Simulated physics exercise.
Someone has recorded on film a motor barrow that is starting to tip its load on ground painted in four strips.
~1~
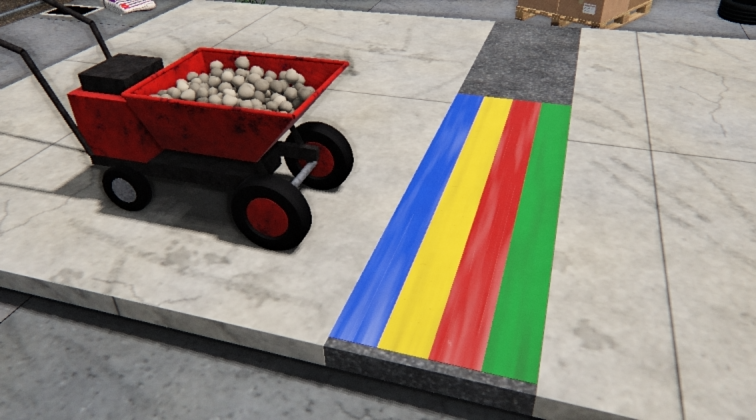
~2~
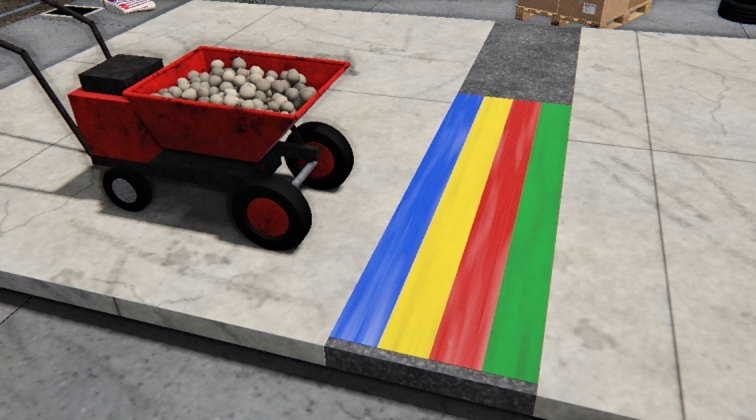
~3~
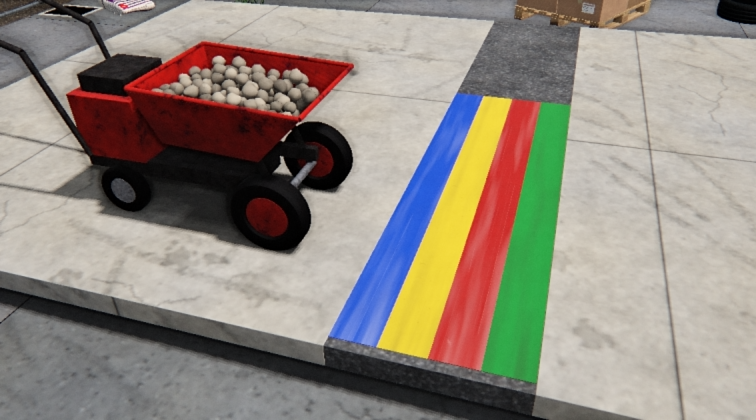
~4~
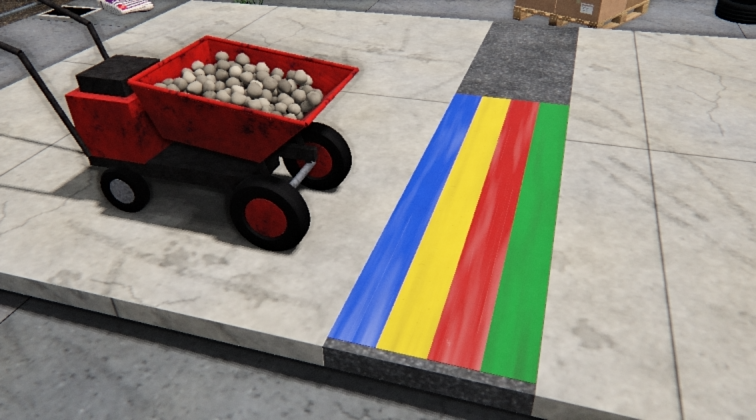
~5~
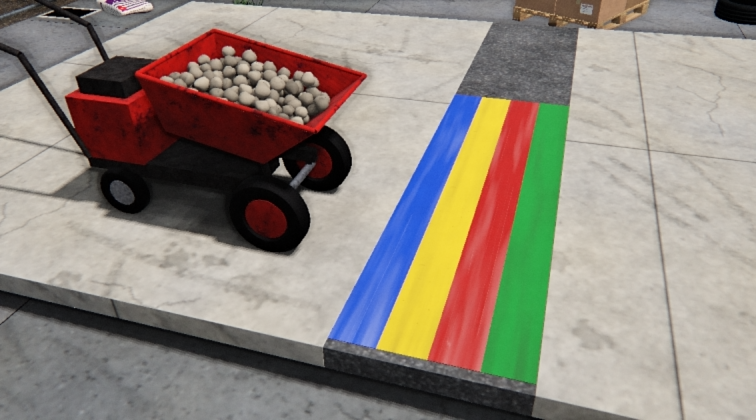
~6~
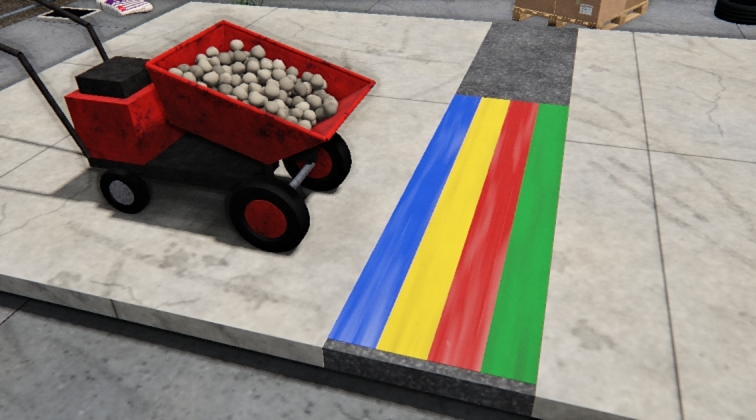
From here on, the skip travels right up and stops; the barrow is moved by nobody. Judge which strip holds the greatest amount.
Greatest amount: The yellow strip.
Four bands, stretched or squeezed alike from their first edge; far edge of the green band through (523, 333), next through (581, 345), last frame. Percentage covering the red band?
Roughly 20 per cent first, then 20 per cent.
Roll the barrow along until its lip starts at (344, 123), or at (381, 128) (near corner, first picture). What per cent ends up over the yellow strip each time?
In order: 10 % and 0 %.
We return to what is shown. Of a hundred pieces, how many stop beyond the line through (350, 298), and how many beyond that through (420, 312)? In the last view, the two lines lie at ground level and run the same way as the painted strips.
Some 90 and some 50 per cent, respectively.
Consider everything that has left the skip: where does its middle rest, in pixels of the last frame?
Close to (456, 237) in the last picture.
Just after the last frame, skip tipped steeply; every one in the skip.
A moment on, skip tipped right over; the larger part in the skip; about a tenth over the blue strip; roughly a quarter over the yellow strip; just a few over the red strip; just a few falling.
Further on, skip tipped right over; roughly a quarter in the skip; about a tenth over the blue strip; roughly a third over the yellow strip; roughly a quarter over the red strip; about a tenth over the green strip; about a tenth off the paint.
When it is over, skip tipped right over; about a tenth in the skip; roughly a quarter over the blue strip; roughly a third over the yellow strip; roughly a quarter over the red strip; about a tenth over the green strip; about a tenth off the paint.
